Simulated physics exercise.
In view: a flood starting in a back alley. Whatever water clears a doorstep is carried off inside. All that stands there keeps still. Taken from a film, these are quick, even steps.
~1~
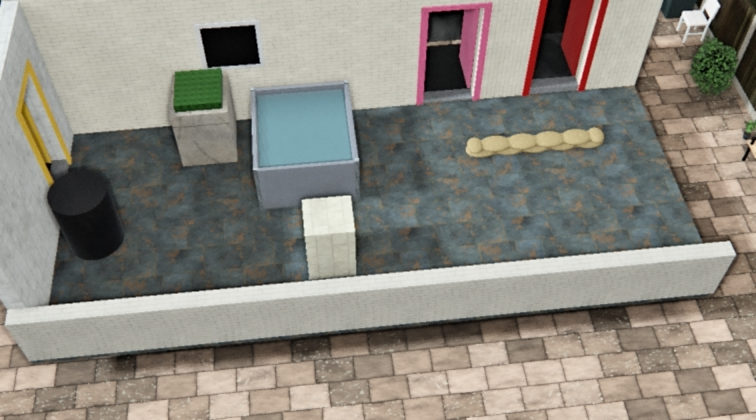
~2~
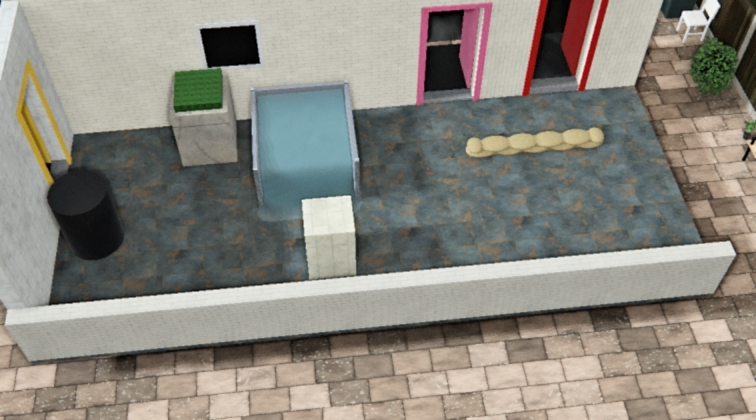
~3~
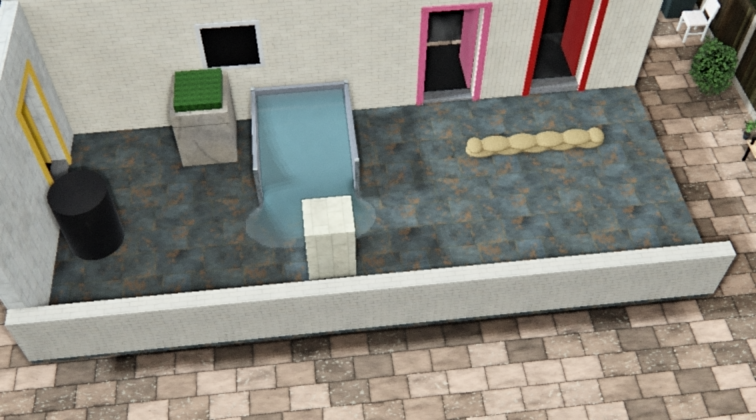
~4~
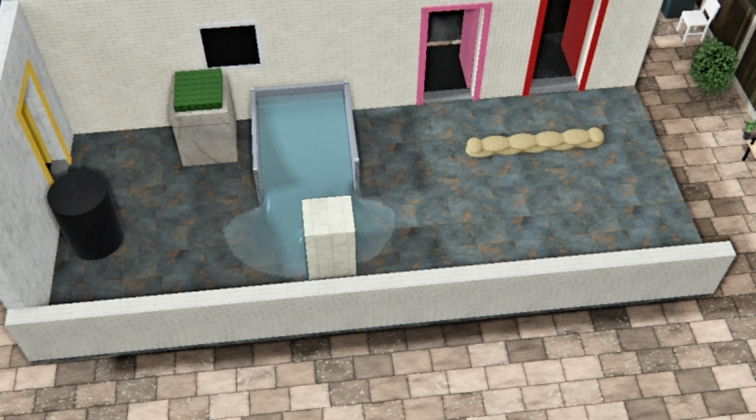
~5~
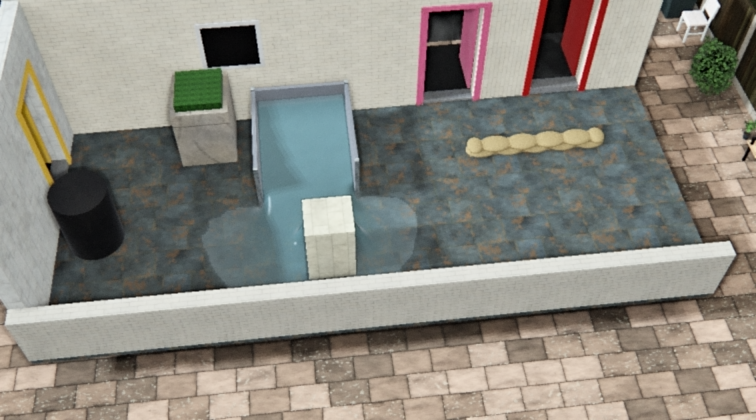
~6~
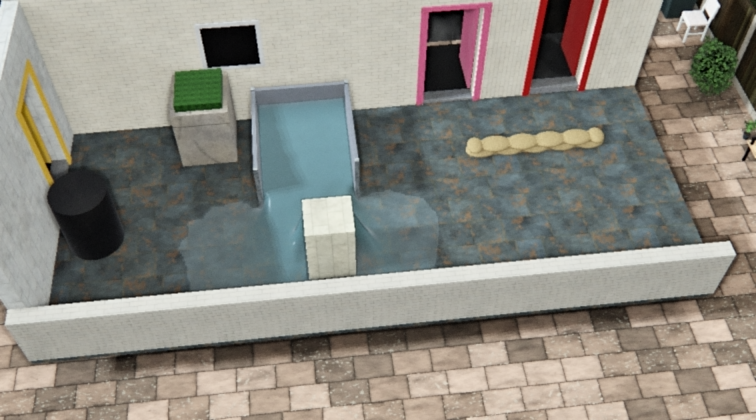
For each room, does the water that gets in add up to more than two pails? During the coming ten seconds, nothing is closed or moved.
The red door will receive two buckets or fewer; the pink door will receive two buckets or fewer; the yellow door will receive two buckets or fewer.
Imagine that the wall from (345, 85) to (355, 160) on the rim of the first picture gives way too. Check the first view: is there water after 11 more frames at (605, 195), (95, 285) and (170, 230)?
Taken one by one: Sodden, then unaffected, then unaffected.
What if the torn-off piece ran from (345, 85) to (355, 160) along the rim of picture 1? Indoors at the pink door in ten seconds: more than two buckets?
In that case the pink door crosses the line.
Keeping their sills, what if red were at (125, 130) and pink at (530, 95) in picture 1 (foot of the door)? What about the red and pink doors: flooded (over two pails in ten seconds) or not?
Result: Red stays beneath the limit, and pink stays beneath the limit.
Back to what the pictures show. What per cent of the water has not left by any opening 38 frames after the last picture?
That comes to around 80 in a hundred.
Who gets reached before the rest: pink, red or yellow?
That's the yellow door.
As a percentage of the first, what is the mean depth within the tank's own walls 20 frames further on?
14 percent or thereabouts.
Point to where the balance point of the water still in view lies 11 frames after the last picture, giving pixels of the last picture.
That puts it at around (302, 242).
A moment on, water covers 25 % of the floor; the red door not reached, the pink door not reached, the yellow door not reached.
Next, water covers 50 % of the floor; the red door not reached, the pink door not reached, the yellow door not reached.
Then, water covers 65 % of the floor; the red door not reached, the pink door not reached, the yellow door wet at the sill, nothing in.
Later, water covers 75 % of the floor; the red door not reached, the pink door wet at the sill, nothing in, the yellow door wet at the sill, nothing in.
In the end, water covers 85 % of the floor; the red door not reached, the pink door wet at the sill, nothing in, the yellow door wet at the sill, nothing in.
